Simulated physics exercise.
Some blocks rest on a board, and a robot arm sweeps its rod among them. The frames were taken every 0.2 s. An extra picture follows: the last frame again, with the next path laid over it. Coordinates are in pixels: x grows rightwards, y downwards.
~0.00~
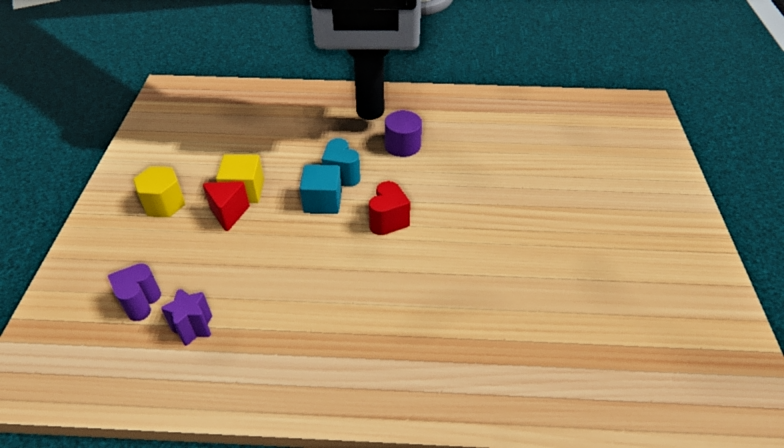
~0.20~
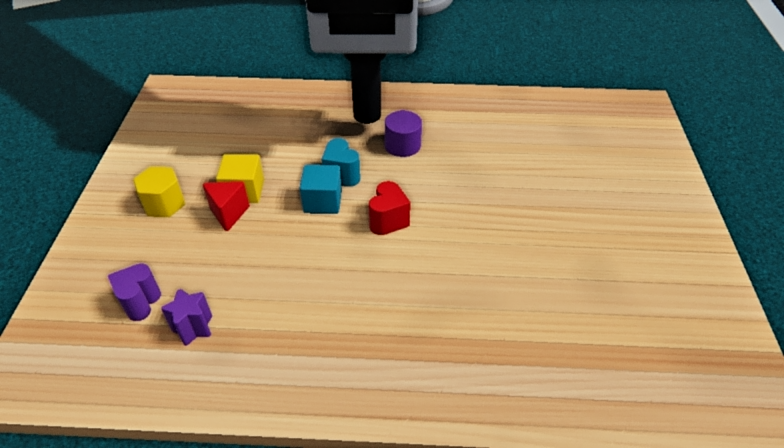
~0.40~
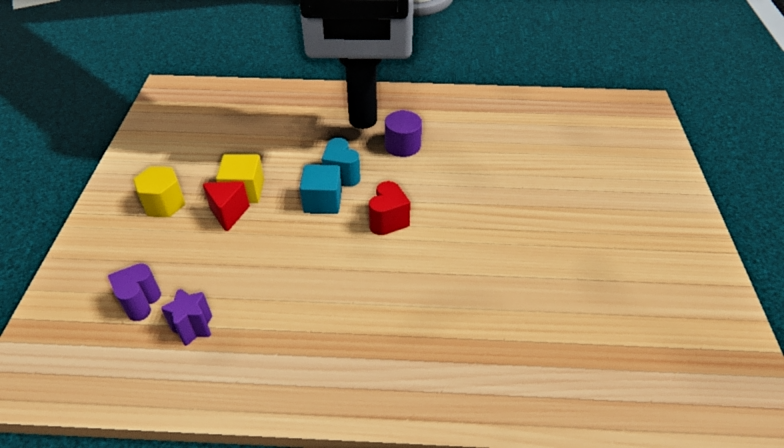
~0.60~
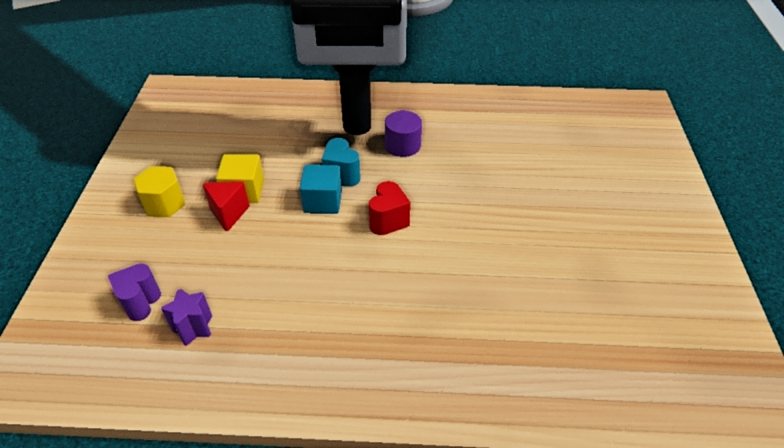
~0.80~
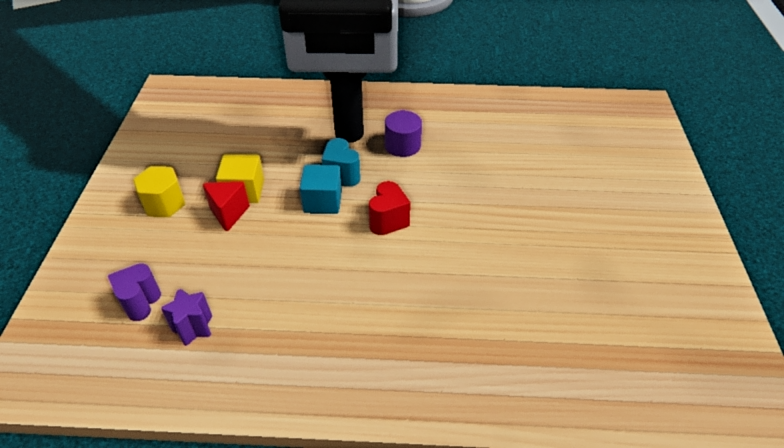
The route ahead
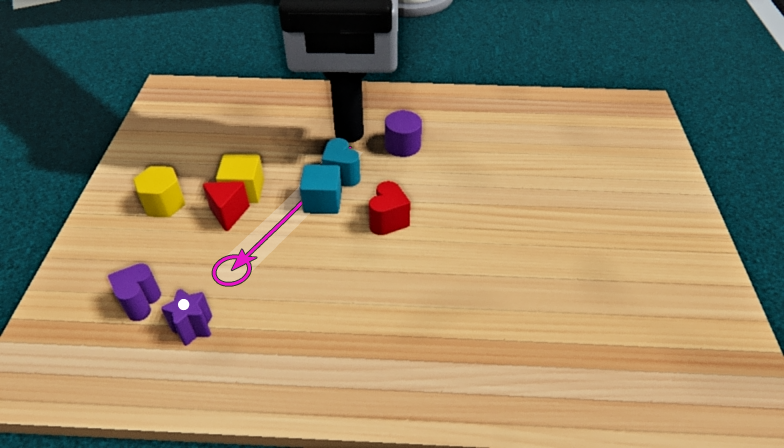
On a wooden board scattered with yellow, red, turquoise and purple blocks, a robot arm's dark rod moves slowly a short way down and slightly left, nearing the turquoise heart block, while all the blocks stay still.
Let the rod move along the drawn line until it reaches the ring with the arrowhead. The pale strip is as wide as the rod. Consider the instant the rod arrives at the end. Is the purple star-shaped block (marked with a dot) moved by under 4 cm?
Short answer: Yes.
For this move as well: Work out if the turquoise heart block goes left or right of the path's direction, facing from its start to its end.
Answer: Left.
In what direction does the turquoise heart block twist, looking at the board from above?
The turquoise heart block rotates counterclockwise.
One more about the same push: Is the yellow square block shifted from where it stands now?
No
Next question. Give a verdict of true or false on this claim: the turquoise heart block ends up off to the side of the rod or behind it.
The statement is true.
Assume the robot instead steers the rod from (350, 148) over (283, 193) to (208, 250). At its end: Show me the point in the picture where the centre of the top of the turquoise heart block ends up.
At pixel (330, 166).
Drawn move, from (350, 148) by way of (300, 205) to (232, 270); the dot is on the purple star-shaped block.
On the path given first. One third of the way, rod (317, 171); turquoise square block (315, 200), turned 25° clockwise; turquoise heart block (335, 177), turned 85° anticlockwise.
Two thirds of the way, rod (276, 211); turquoise square block (313, 209), turned 25° clockwise; turquoise heart block (331, 181).
At the end, rod (228, 256); purple star-shaped block still; yellow square block still; turquoise square block (313, 209), turned 25° clockwise; turquoise heart block (331, 181), turned 120° anticlockwise.
